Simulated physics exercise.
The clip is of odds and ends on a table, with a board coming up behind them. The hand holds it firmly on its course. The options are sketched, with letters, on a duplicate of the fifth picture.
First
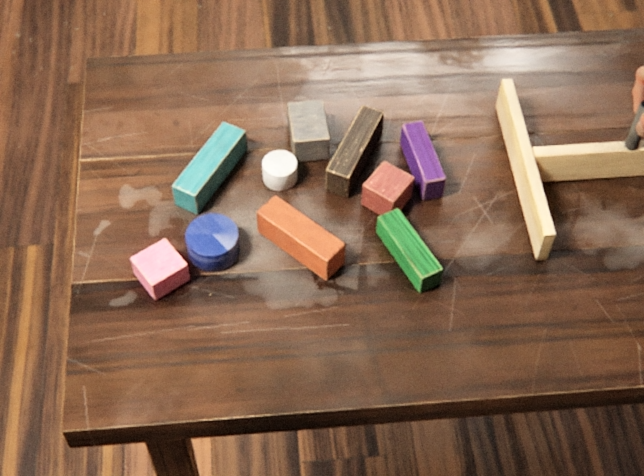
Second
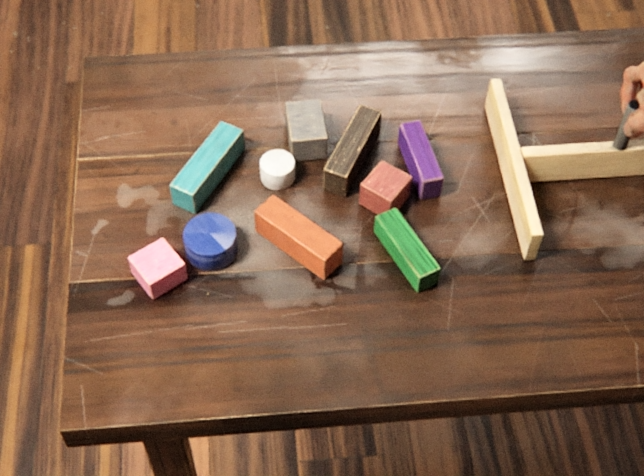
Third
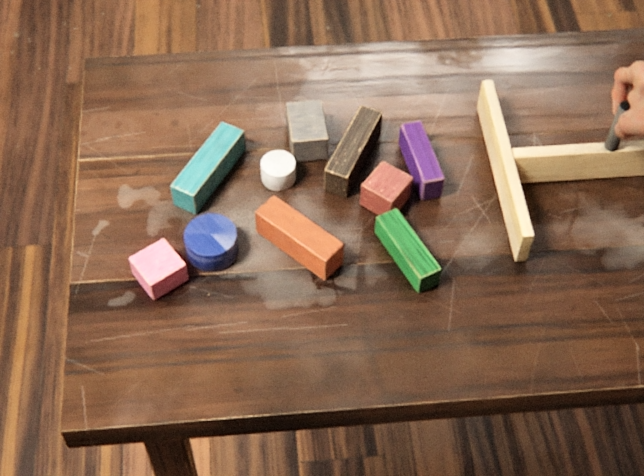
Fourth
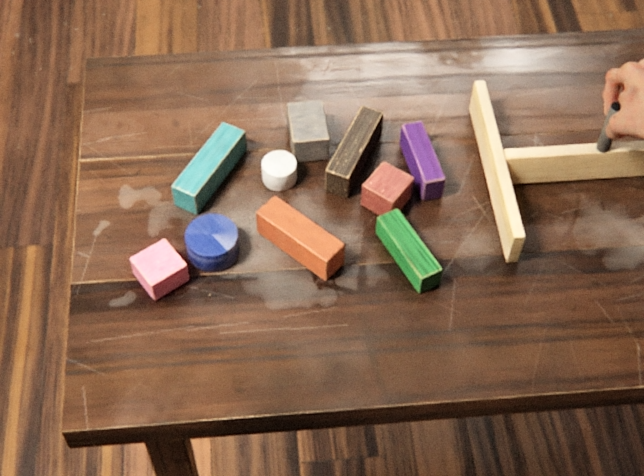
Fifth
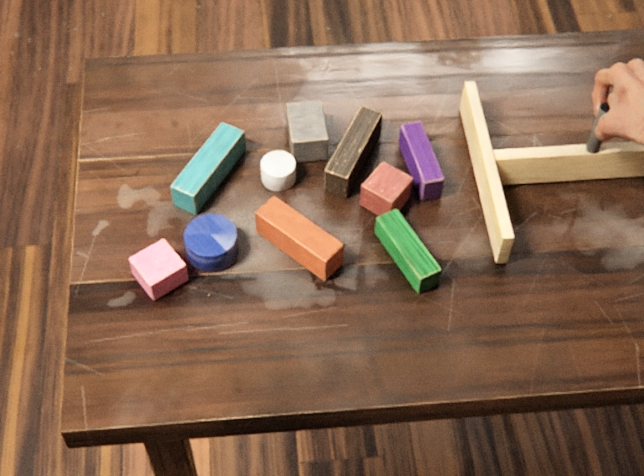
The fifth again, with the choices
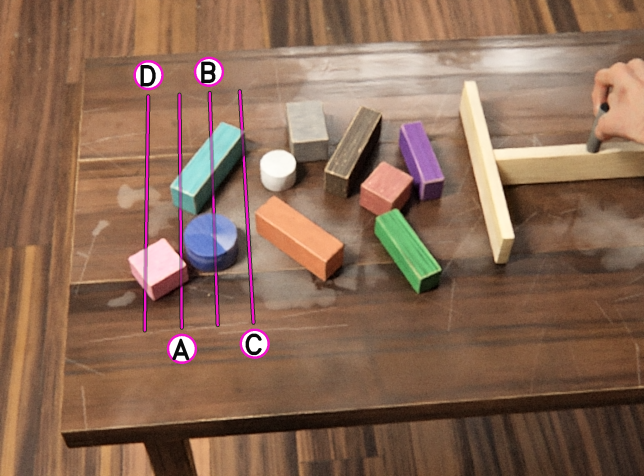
On a dark wooden table, colourful blocks, a white piece and a round blue piece lie scattered to the left of a pale T-shaped board. A hand at the right edge grips a dark peg on the board and slides it slowly left, narrowing the gap to the blocks, which stay still.
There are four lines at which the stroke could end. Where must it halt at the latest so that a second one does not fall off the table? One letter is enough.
A is the last line within the limit.
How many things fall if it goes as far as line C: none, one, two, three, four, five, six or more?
In all, none.
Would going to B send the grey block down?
No.
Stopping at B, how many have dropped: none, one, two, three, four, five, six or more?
The count is none.
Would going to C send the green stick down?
By then, no.
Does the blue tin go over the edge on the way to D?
By then, yes.
On the marked copy, A at (180, 201); B at (213, 199); C at (246, 197); D at (147, 203).
Following A. Soon after the start, board (380, 161); grey block (297, 128); green stick (370, 254).
Later, board (269, 168); pink block (128, 292); blue tin (160, 259).
In the end, board (182, 173); turquoise bar (91, 159); blue tin (90, 275); none fallen.
As for the rest, B is within the limit but short; C is within the limit but short; D drops two.
